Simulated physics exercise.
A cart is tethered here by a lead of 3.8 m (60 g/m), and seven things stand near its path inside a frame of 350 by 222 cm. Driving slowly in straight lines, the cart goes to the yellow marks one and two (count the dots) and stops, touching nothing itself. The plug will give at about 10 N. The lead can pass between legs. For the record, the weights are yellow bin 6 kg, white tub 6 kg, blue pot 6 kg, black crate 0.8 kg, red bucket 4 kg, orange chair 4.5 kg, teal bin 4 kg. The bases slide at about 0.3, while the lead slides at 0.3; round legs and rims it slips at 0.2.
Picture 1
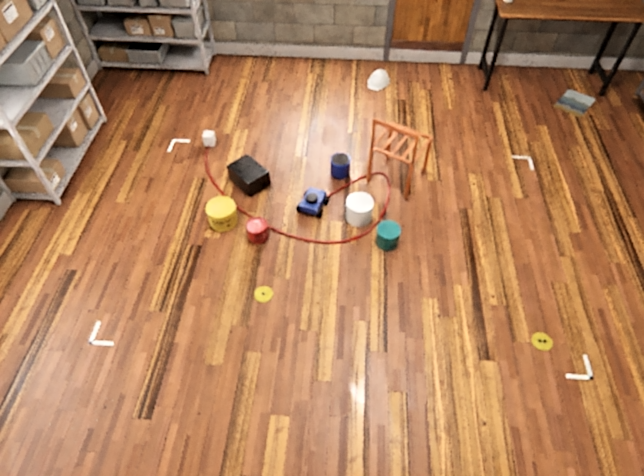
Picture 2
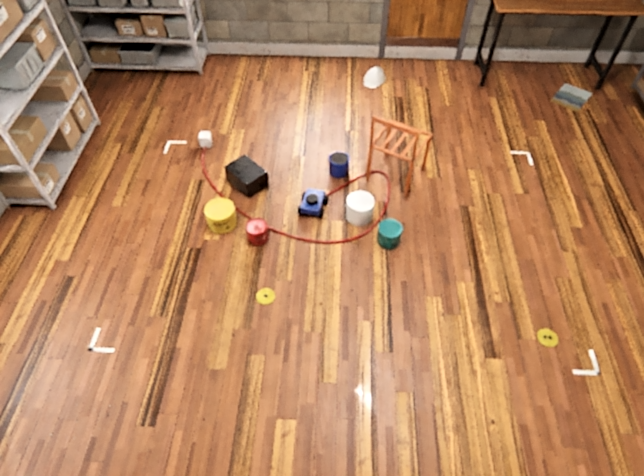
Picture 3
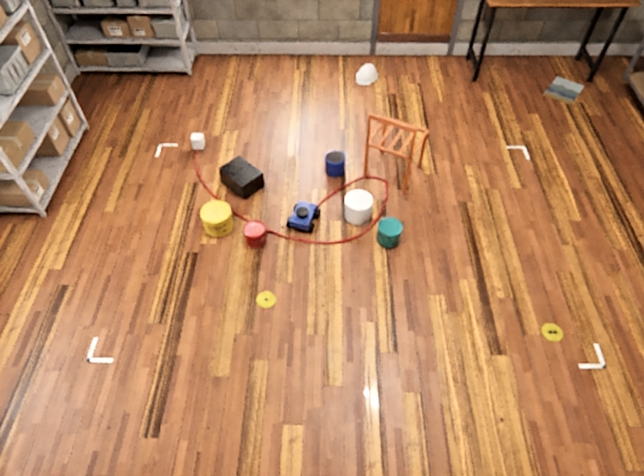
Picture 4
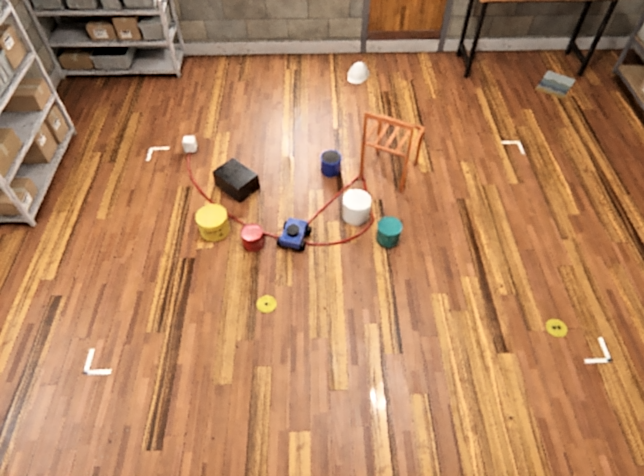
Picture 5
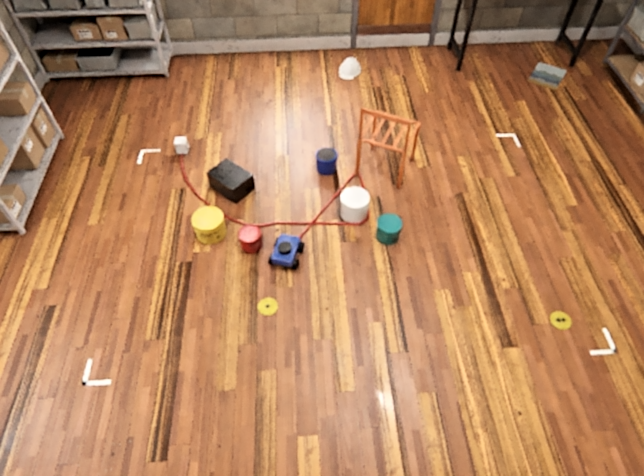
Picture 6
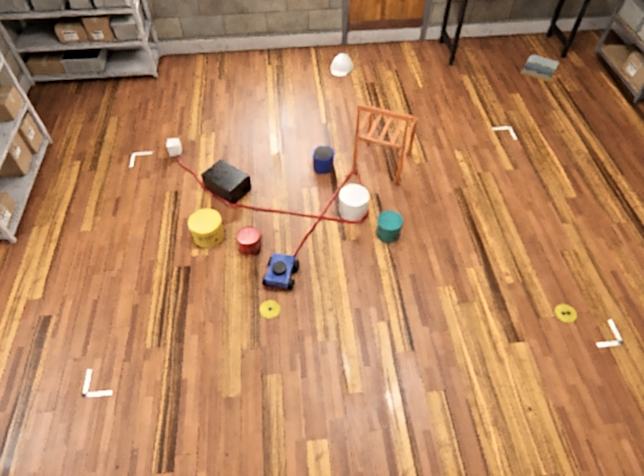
A small blue cart rolls away from the white tub toward the near side of the wooden floor, passing the red bucket and nearing a yellow disc, while its red lead draws from a loose curve into straighter lines.
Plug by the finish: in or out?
Out.
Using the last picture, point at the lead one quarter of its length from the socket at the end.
Estimated pixel: About (389, 249).
Next, cart at (312, 309), lead slack at the fixed end; orange chair 9 cm off its start, black crate 2 cm off its start.
Then, cart at (400, 309), lead slack at the fixed end; orange chair 9 cm off its start, black crate 2 cm off its start.
After that, cart at (482, 307), 6 N at the fixed end; orange chair 21 cm off its start at (382, 143), black crate 9 cm off its start at (232, 168).
Later, cart at (566, 313), plug out; orange chair 23 cm off its start, black crate 20 cm off its start.
At the end, cart at (566, 313), plug out; orange chair 23 cm off its start at (381, 145), black crate 20 cm off its start at (241, 161).
